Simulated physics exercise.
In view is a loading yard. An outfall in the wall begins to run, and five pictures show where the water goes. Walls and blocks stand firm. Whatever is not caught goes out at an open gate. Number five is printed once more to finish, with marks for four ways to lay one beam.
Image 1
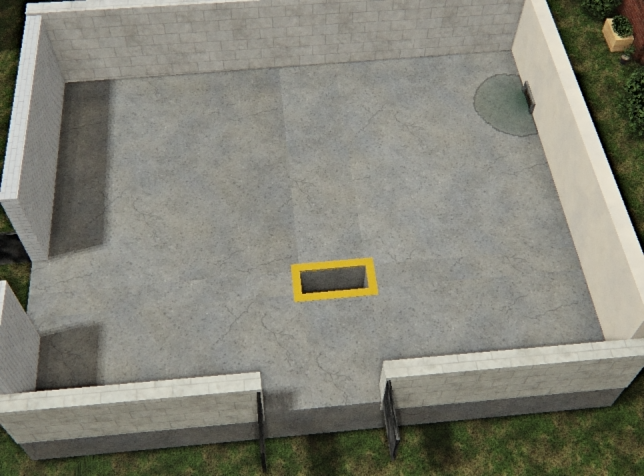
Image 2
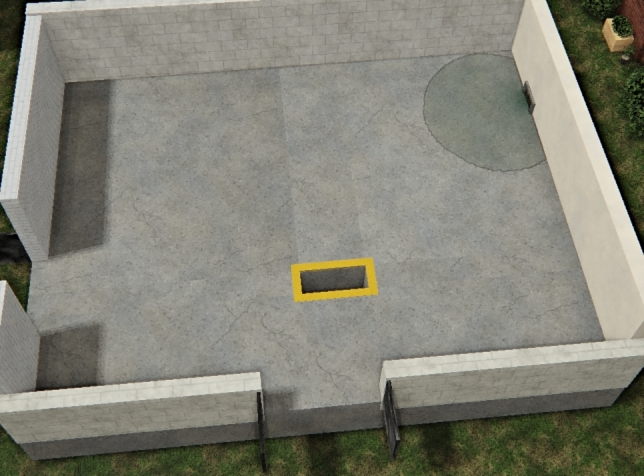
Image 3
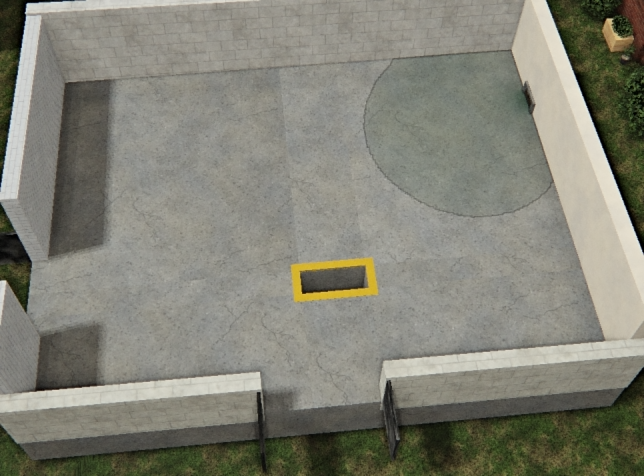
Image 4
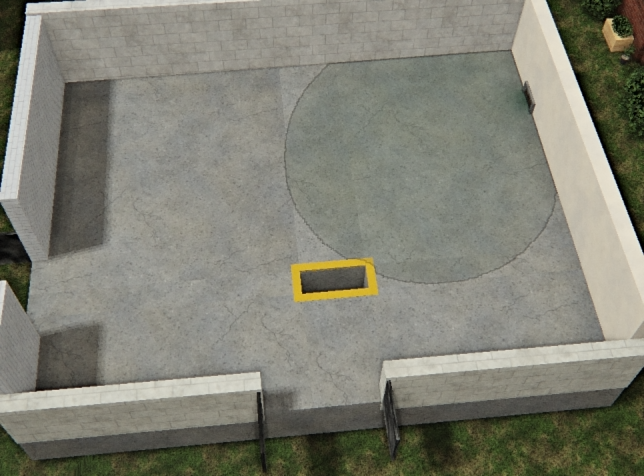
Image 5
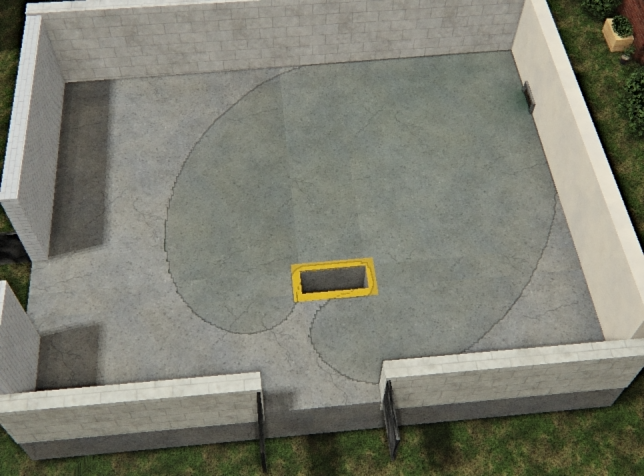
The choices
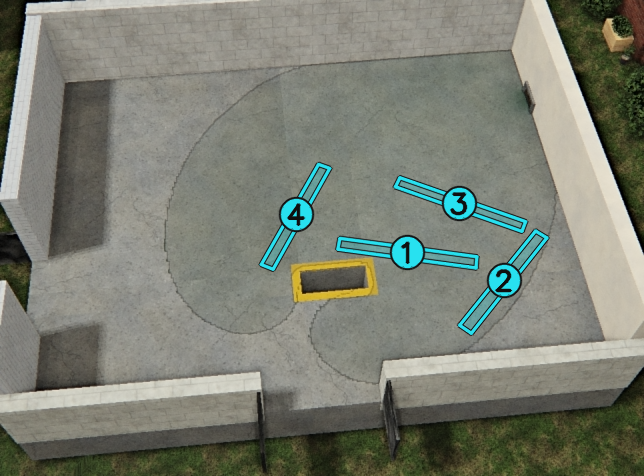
A thin sheet of water spread from an opening in the right wall across a walled concrete yard, widening leftward and toward the front until it reached the yellow-edged drain and curved around it.
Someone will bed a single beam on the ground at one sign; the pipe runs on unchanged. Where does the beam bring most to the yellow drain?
It is 4.
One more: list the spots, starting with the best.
Best to worst: 4, 2, 3, 1.
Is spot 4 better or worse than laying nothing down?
It is better.
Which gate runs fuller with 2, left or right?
The left gate.
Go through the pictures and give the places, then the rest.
The first picture shows outfall at (530, 98); yellow drain at (334, 280); open gate at (44, 298); open gate at (321, 391); front seen at (502, 130), 2 % of the ground wet; yellow drain still dry.
The second picture shows front seen at (432, 122), 8 % of the ground wet; yellow drain still dry.
The third picture shows front seen at (377, 154), 17 % of the ground wet; yellow drain still dry.
The fourth picture shows front seen at (312, 220), 33 % of the ground wet; yellow drain still dry.
The fifth picture shows front seen at (189, 291), 54 % of the ground wet; yellow drain taking water.
On the marked copy, 1 from (338, 243) to (476, 262); 2 from (465, 329) to (541, 234); 3 from (397, 182) to (523, 226); 4 from (267, 266) to (324, 166).
Choosing 1, about 3 % of the stream goes into the yellow drain, about 95 % out by the gates.
Choosing 2, about 23 % of the stream goes into the yellow drain, about 74 % out by the gates.
Choosing 3, about 8 % of the stream goes into the yellow drain, about 90 % out by the gates.
Choosing 4, about 35 % of the stream goes into the yellow drain, about 63 % out by the gates.
